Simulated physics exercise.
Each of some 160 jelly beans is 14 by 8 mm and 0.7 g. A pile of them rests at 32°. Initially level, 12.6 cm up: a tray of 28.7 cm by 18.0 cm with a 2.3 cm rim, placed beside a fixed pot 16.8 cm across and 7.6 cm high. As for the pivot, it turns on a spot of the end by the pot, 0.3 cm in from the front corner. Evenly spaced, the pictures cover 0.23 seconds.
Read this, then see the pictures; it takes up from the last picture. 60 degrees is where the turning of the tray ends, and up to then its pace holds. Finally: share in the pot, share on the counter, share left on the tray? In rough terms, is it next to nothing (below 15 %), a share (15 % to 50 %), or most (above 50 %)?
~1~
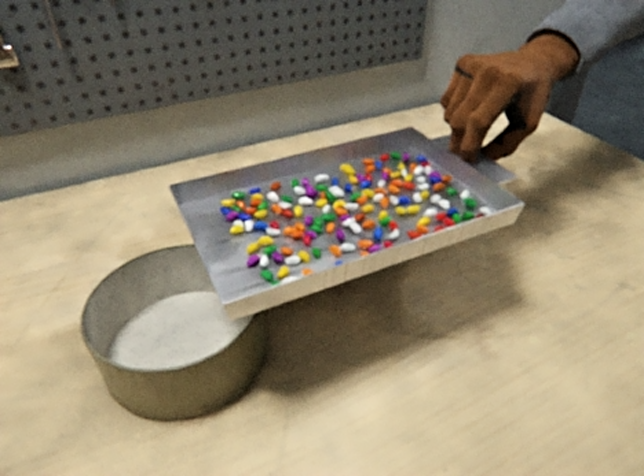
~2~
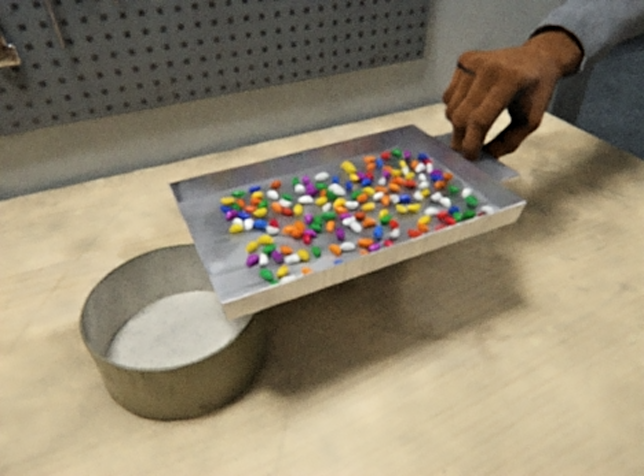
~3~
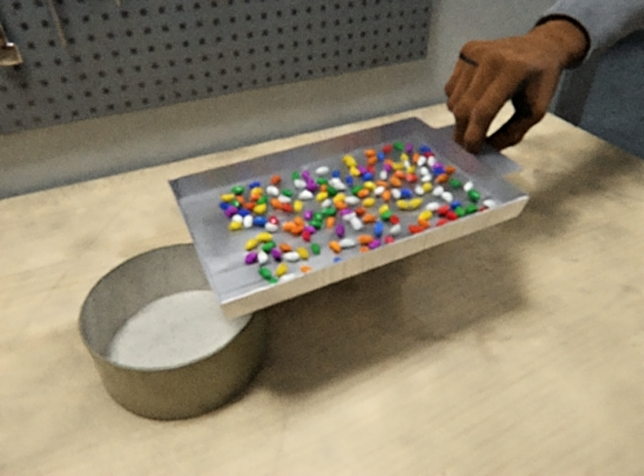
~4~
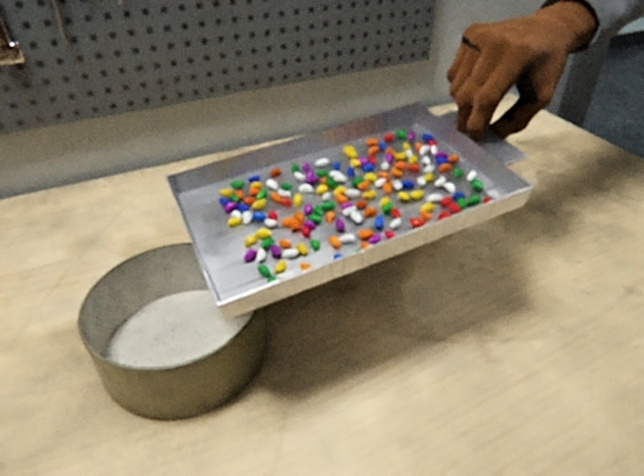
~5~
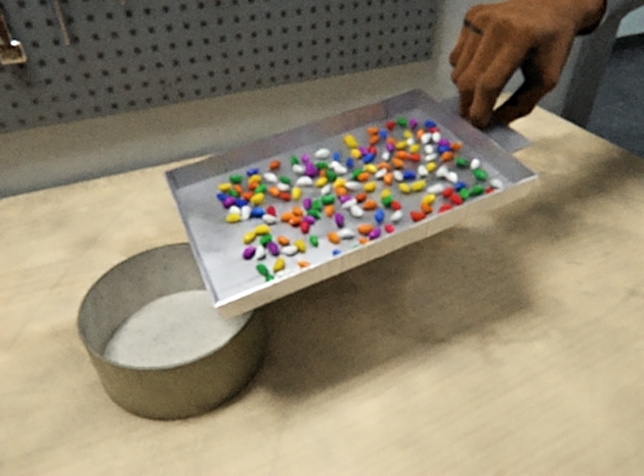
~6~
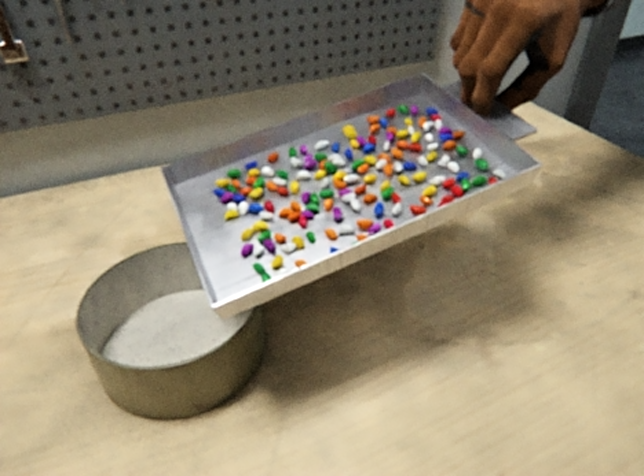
Roughly: Pot: Next to nothing, counter: A share, left on the tray: Most.
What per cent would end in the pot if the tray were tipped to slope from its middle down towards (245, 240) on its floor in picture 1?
Near 20 percent, give or take.
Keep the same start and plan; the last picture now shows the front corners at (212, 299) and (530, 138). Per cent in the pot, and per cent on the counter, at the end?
Per cent by place - pot 25, counter 5.
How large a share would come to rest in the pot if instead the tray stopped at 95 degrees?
Then about 0 per cent.
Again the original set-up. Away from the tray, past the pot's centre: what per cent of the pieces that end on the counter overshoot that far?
Share past the middle: Roughly 70 percent.
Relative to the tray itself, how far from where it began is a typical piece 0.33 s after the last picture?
It has moved some 5 cm from its start.
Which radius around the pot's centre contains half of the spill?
I'd say close to 16 centimetres.
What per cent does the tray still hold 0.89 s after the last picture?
Close to 75 in a hundred parts of the load.
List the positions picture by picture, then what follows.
The first frame shows tray tilt 0 degrees, front corners at (227, 299) and (518, 202); middle of the pieces at (351, 208); pot at (174, 299).
The second frame shows tray tilt 1 degrees, front corners at (225, 298) and (520, 201); middle of the pieces at (351, 206).
The third frame shows tray tilt 2 degrees, front corners at (223, 298) and (523, 195); middle of the pieces at (352, 201).
The fourth frame shows tray tilt 5 degrees, front corners at (221, 299) and (527, 185), lowest corner left front; middle of the pieces at (352, 194).
The fifth frame shows tray tilt 8 degrees, front corners at (218, 300) and (532, 174), lowest corner left front; middle of the pieces at (352, 186).
The sixth frame shows tray tilt 12 degrees, front corners at (216, 301) and (535, 163), lowest corner left front; middle of the pieces at (351, 179); pot at (171, 296).
Then, 0.33 s after the last picture, tilt 35 degrees; the tray holds 100 %, the pot 0 %.
Then, 0.56 s after the last picture, tilt 51 degrees; the tray holds 100 %, the pot 0 %.
Then, 0.89 s after the last picture, tilt 60 degrees; the tray holds 75 %, the pot 0 %.
In the end, pot 0 %, counter 30 %, tray 70 %.
